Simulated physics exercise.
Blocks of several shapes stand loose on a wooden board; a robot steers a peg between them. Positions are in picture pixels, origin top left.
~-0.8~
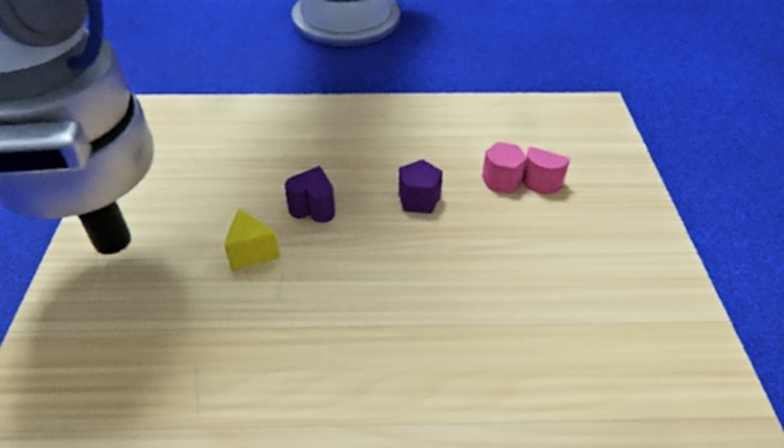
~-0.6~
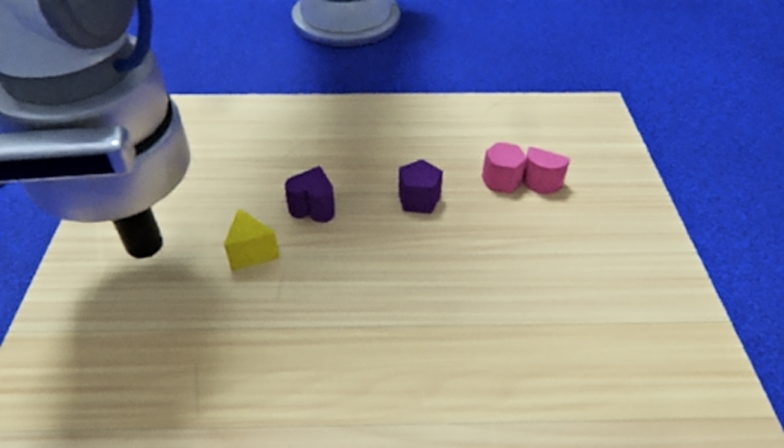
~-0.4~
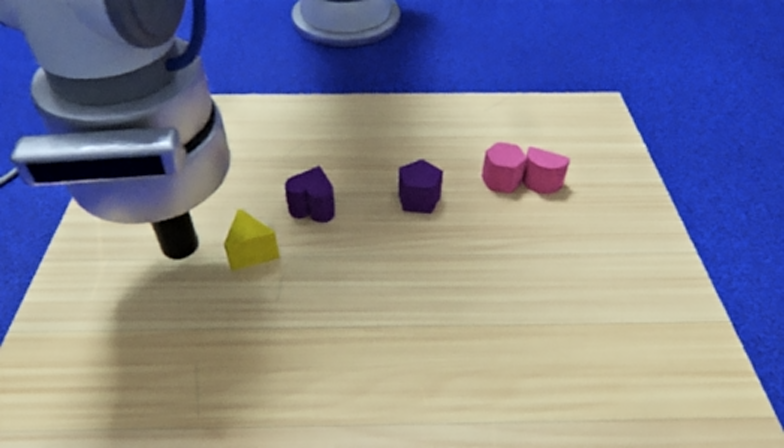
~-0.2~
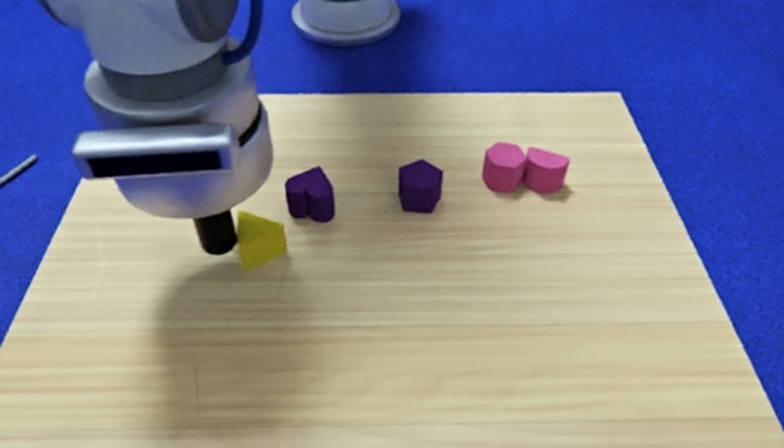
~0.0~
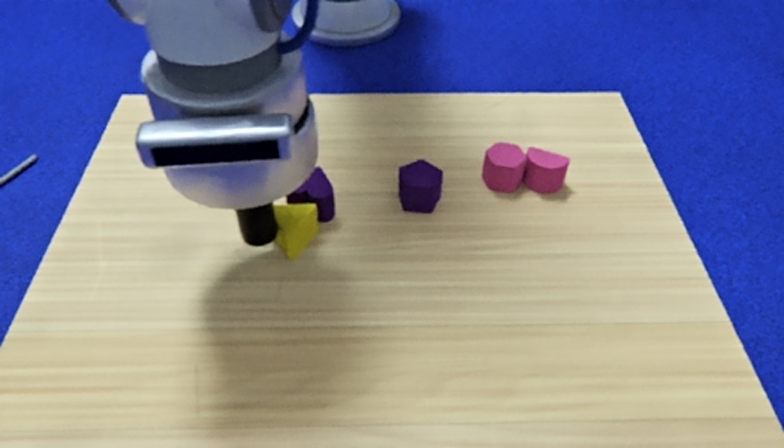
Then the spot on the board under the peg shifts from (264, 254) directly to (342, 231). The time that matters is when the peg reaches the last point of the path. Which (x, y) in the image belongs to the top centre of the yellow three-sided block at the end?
Its top middle will sit at (366, 189).
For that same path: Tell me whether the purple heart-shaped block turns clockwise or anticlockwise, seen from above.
The purple heart-shaped block rotates counterclockwise.
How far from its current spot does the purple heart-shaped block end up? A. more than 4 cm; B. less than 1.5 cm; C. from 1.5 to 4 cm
Answer: B.
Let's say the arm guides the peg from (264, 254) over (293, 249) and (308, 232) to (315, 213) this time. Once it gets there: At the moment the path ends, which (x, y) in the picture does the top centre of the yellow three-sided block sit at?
Located at (344, 191).
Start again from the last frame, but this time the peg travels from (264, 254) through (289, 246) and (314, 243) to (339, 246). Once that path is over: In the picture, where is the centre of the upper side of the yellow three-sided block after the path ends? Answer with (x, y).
It is at (356, 200).
The first path, step by step. Halfway along, peg at (302, 223); yellow three-sided block at (331, 203); purple heart-shaped block at (313, 180), turned 15° anticlockwise.
At the end, peg at (341, 212); yellow three-sided block at (366, 189), turned 20° anticlockwise; purple heart-shaped block at (315, 178), turned 30° anticlockwise; purple five-sided block unmoved.
